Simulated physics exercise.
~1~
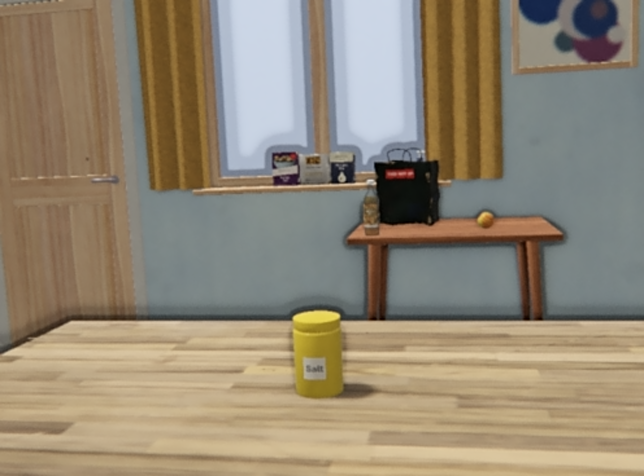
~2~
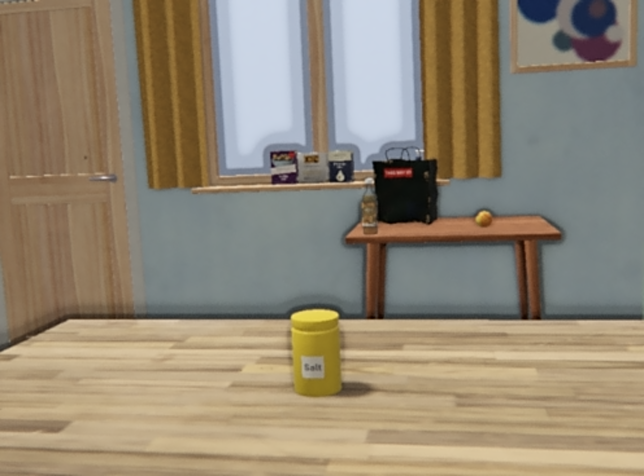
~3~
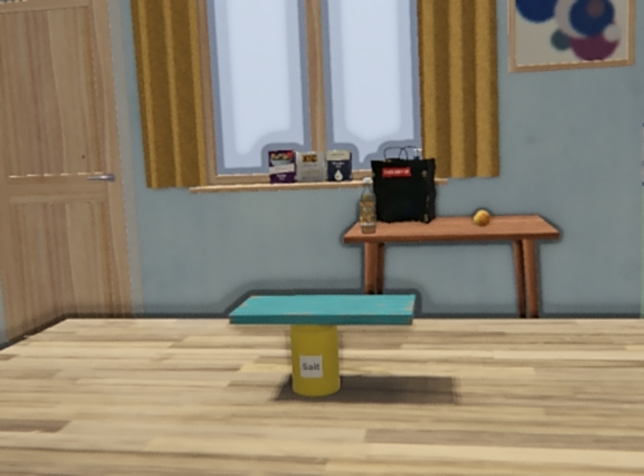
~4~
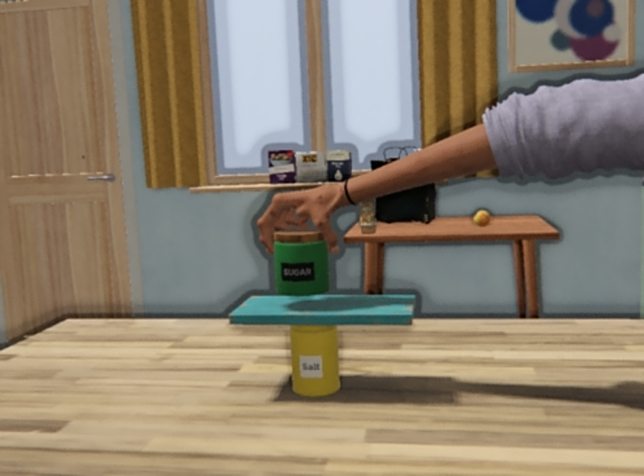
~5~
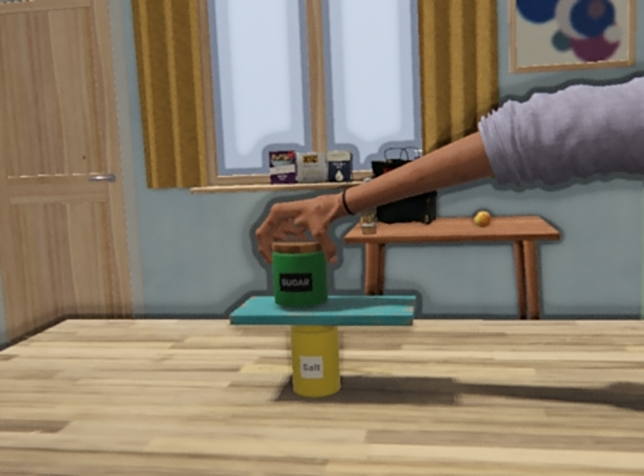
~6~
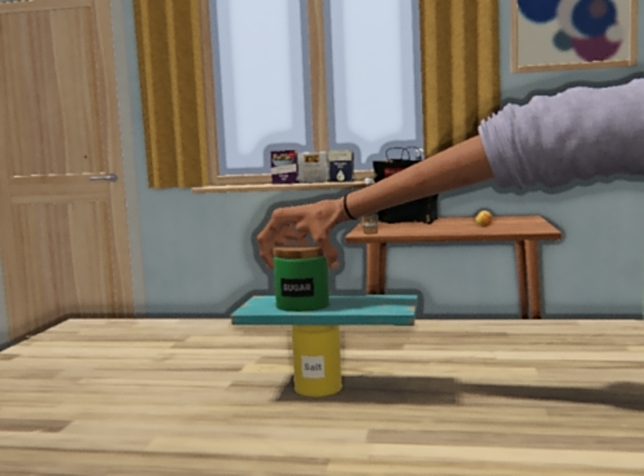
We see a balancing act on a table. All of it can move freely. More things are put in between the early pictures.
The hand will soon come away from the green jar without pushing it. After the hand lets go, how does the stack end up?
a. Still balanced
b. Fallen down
The answer is a.
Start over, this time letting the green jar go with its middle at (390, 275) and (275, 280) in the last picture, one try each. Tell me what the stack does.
The stack topples over with the first try and remains upright with the second.
Then, 0.20 s past the last view, nothing moves.
Then, 0.40 s past the last view, green jar resting near (302, 277).
Finally, all 3 still in place. Final places as the last picture's camera would see them, green jar near (302, 277). The stack keeps its balance.
